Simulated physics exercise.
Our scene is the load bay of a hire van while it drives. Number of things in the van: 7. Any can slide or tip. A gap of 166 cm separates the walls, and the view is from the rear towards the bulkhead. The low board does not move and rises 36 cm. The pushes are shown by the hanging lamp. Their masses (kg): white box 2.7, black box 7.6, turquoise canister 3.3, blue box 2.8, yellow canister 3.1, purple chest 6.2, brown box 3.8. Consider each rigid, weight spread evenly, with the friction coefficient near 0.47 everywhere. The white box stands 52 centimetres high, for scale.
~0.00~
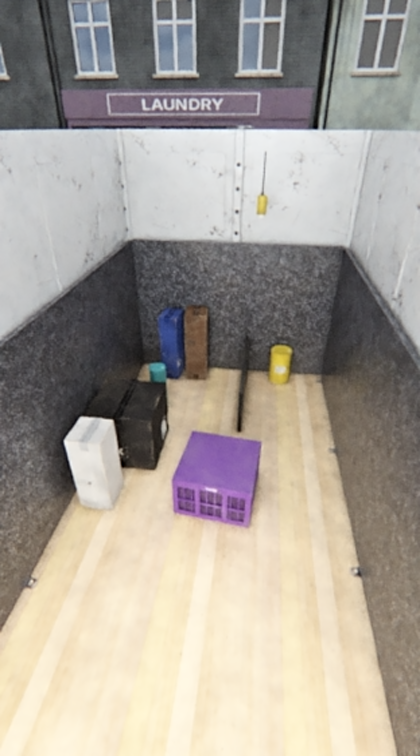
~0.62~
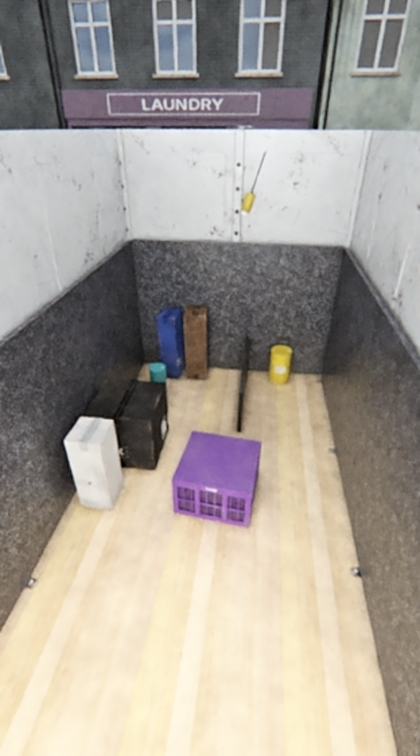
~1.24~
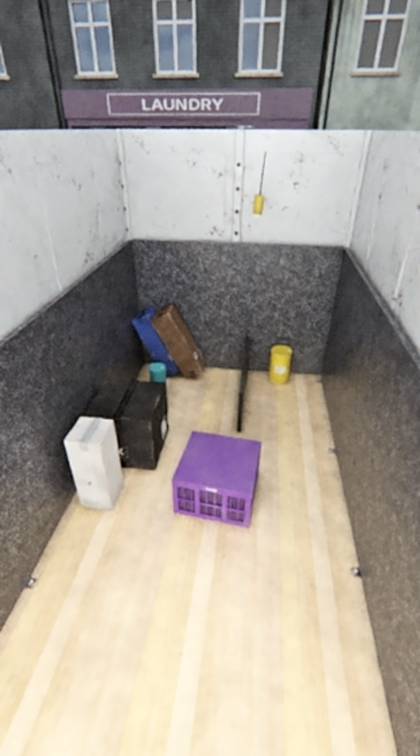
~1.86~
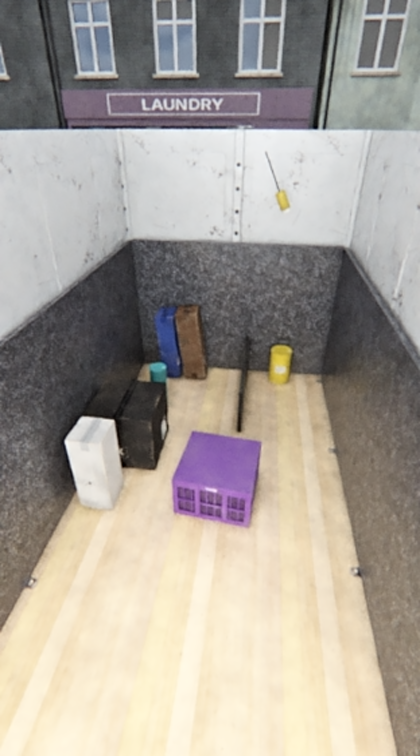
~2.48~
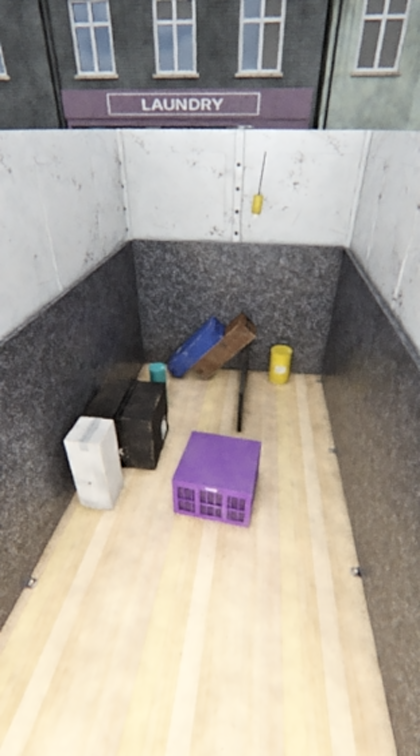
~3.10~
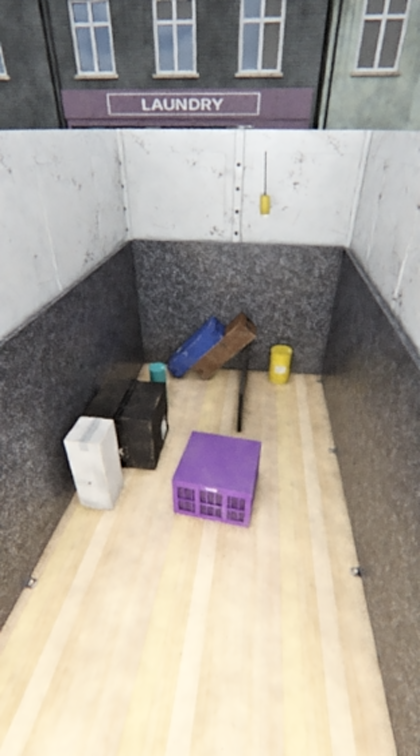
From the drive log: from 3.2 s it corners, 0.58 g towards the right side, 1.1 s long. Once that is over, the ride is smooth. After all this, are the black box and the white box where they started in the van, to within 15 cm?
The black box is displaced; the white box is displaced.
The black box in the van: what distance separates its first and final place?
It ends about 38 centimetres from where it started.
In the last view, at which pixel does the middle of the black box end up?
End position: Roughly (186, 427).
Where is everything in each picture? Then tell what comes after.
The first picture shows smooth; black box (130, 423); white box (97, 464).
The second picture shows force 0.41 g left; yellow canister (280, 365); purple chest (219, 476).
The third picture shows smooth; brown box (180, 342) leaning 27°.
The fourth picture shows force 0.34 g right; brown box (192, 342) leaning 7°; blue box (170, 343) leaning 4°.
The fifth picture shows smooth; brown box (223, 347) leaning 42°; purple chest (219, 476).
The sixth picture shows smooth; black box (130, 423); white box (97, 464).
After 3.80 s, force 0.58 g right; white box leaning 32° near (122, 466); black box slid 8 cm near (141, 424); turquoise canister leaning 54°.
After 3.90 s, force 0.58 g right; white box leaning 59° near (144, 475); black box slid 13 cm near (148, 424); turquoise canister on its side.
After 4.10 s, force 0.46 g right; white box on its side near (176, 493); black box slid 26 cm near (167, 426); turquoise canister on its side.
After 4.20 s, force 0.23 g right; white box on its side near (187, 495); black box slid 33 cm near (177, 427); turquoise canister on its side.
At rest (4.8 s), tipped over in the van, white box, turquoise canister, blue box and brown box; not toppled but over 15 cm from the start, black box, yellow canister and purple chest. In the last view, black box near (186, 427), white box near (195, 497).
